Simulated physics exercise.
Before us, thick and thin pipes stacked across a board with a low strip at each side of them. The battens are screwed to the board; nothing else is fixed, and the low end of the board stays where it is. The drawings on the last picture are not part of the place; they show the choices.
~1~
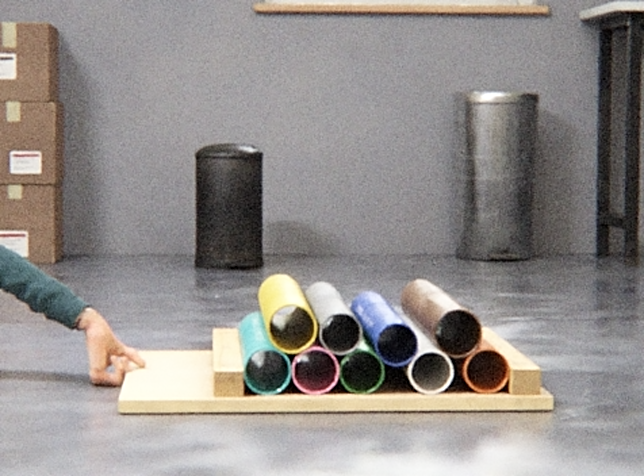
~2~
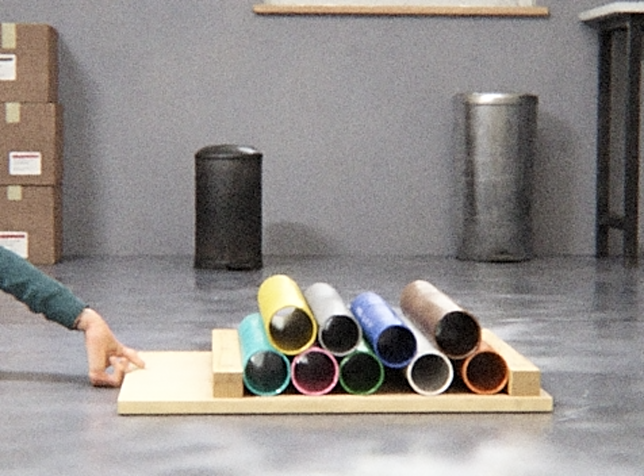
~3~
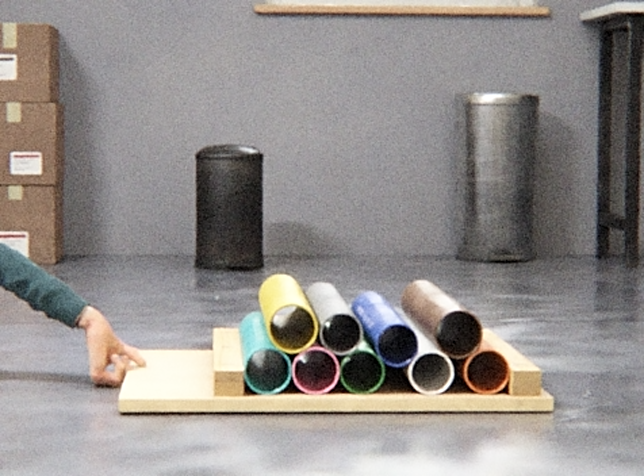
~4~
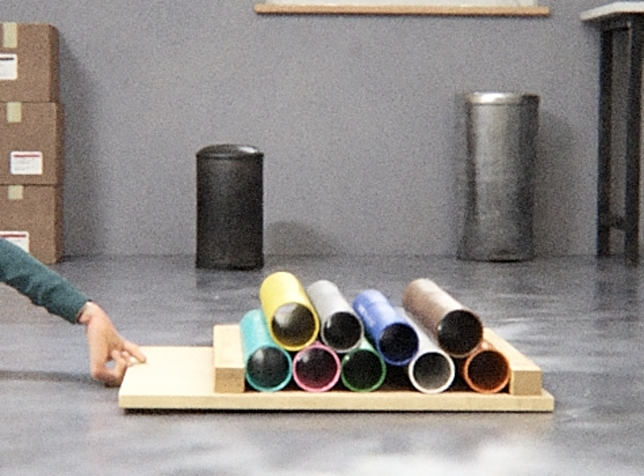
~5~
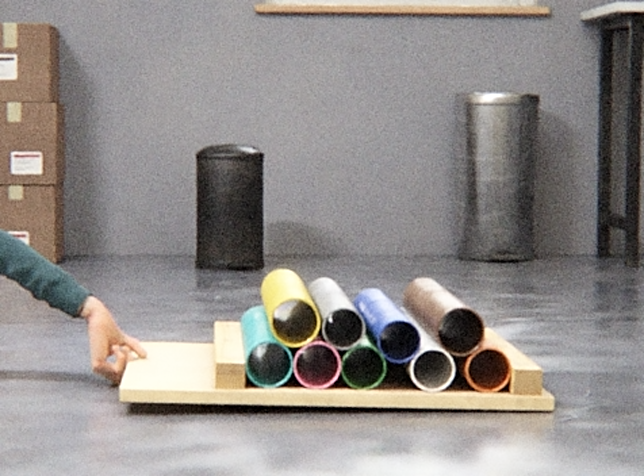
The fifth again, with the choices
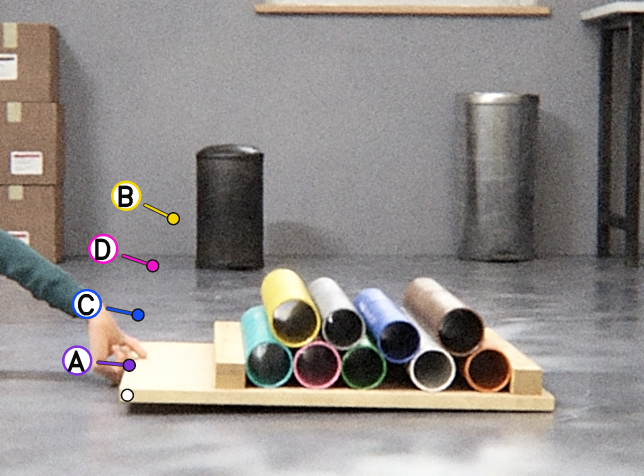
Board stacked with colourful pipes between two wooden strips rising very slightly at its left end as a hand lifts it.
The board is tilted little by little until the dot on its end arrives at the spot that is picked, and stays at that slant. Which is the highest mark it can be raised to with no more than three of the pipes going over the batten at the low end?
Lift it to B and no more.
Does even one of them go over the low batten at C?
At C: No.
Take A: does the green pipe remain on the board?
The green pipe: Yes.
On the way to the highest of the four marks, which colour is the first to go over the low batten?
It is the brown one.
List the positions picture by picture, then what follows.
The first frame shows orange pipe (487, 370); brown pipe (458, 333); yellow pipe (292, 328).
The second frame shows yellow pipe (291, 329); grey pipe (340, 335).
The third frame shows board (327, 366); turquoise pipe (268, 370); green pipe (362, 372).
The fourth frame shows board (327, 364); turquoise pipe (268, 368); pink pipe (316, 369).
The fifth frame shows board (328, 362); turquoise pipe (269, 364); pink pipe (317, 365).
On the copy, A at (129, 365); B at (173, 219); C at (138, 315); D at (153, 266); the white dot at (127, 395).
On B. First, board at 16°.
Then, board at 26°.
Finally, board at 26°, one over the low batten (brown).
By contrast, A none over the low batten; C none over the low batten; D one over the low batten (brown).
